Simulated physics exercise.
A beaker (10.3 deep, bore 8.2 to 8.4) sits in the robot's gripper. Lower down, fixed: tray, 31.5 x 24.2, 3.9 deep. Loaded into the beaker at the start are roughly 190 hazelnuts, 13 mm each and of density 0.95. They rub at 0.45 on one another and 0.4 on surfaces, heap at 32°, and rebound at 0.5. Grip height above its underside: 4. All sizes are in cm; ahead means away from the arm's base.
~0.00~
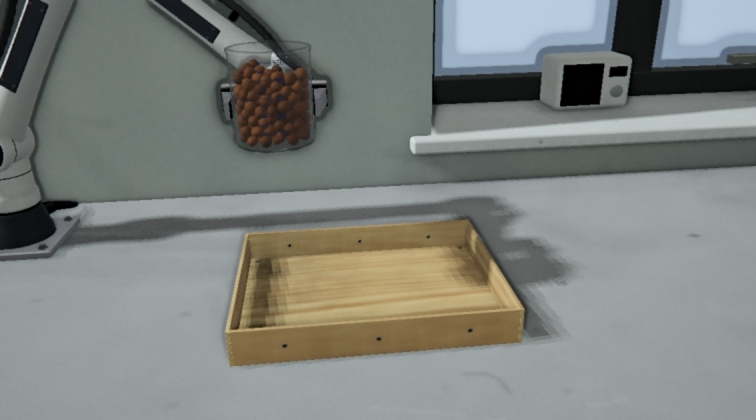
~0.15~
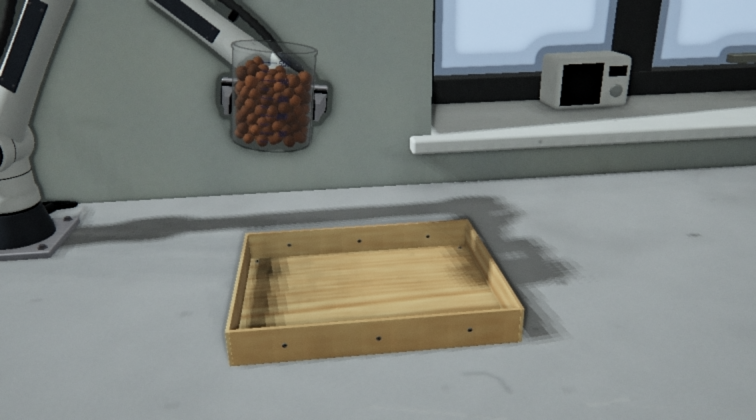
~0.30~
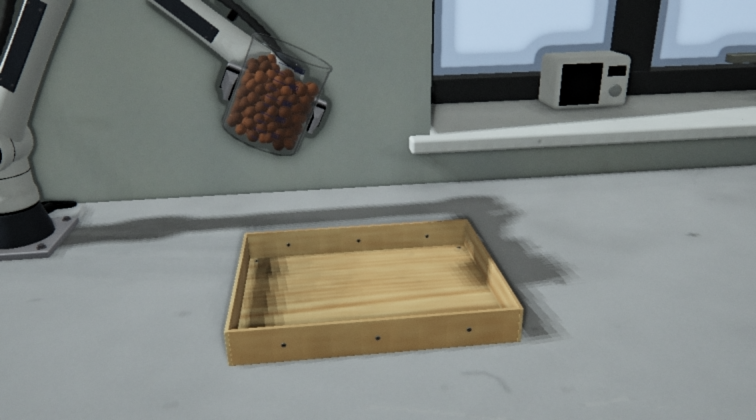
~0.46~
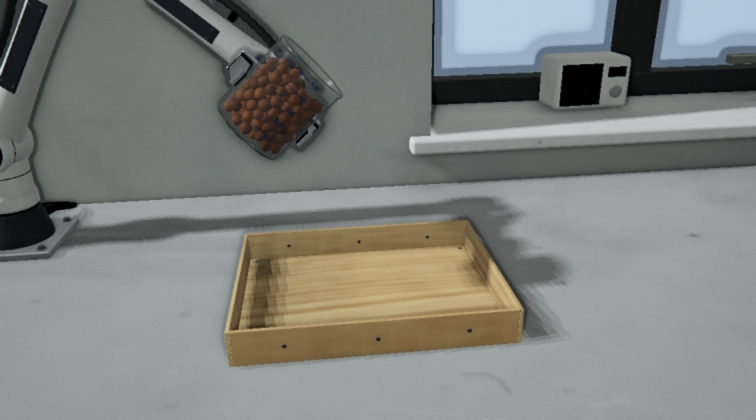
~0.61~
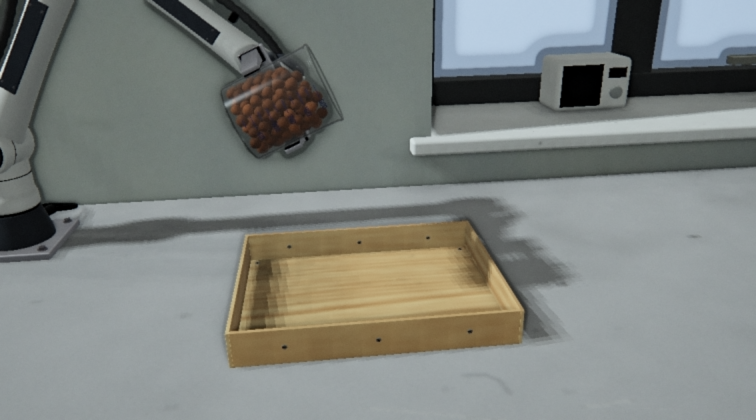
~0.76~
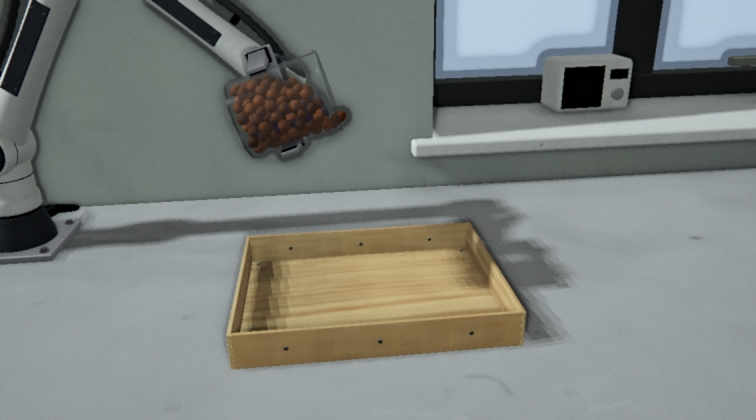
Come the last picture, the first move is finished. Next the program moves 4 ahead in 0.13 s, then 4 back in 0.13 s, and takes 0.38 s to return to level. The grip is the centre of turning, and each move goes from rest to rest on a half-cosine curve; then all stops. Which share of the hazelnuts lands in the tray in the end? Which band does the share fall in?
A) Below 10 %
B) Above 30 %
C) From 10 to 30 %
From 10 to 30 % (C).
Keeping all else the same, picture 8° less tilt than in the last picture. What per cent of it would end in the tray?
About 10 %.
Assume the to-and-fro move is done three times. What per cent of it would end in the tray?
In that case it would be near 45 percent.
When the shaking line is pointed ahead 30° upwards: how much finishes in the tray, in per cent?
Some 25 per cent.
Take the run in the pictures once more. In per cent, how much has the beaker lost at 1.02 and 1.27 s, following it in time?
I'd put it near 15 percent first and near 20 percent later.
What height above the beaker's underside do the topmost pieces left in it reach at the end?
Around 8.0 centimetres above the underside.
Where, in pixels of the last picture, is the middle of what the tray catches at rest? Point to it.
Roughly at pixel (400, 289).
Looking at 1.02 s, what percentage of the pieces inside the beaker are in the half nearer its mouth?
Mouth half: Close to 50 per cent.
After 1.02 s, tilted 73° forward, highest piece 27 above the table; 163 in the beaker, 1 in the tray, 28 in flight or on a rim.
After 1.27 s, tilted 19° forward, highest piece 31 above the table; 149 in the beaker, 37 in the tray, 1 on the table or floor, 5 in flight or on a rim.
After 1.60 s, level, highest piece 29 above the table; 149 in the beaker, 42 in the tray, 1 on the table or floor.
After 2.65 s, level, highest piece 29 above the table; 149 in the beaker, 42 in the tray, 1 on the table or floor.
At rest, 149 in the beaker, 42 in the tray, 1 on the table or floor. That is 22 % in the tray.
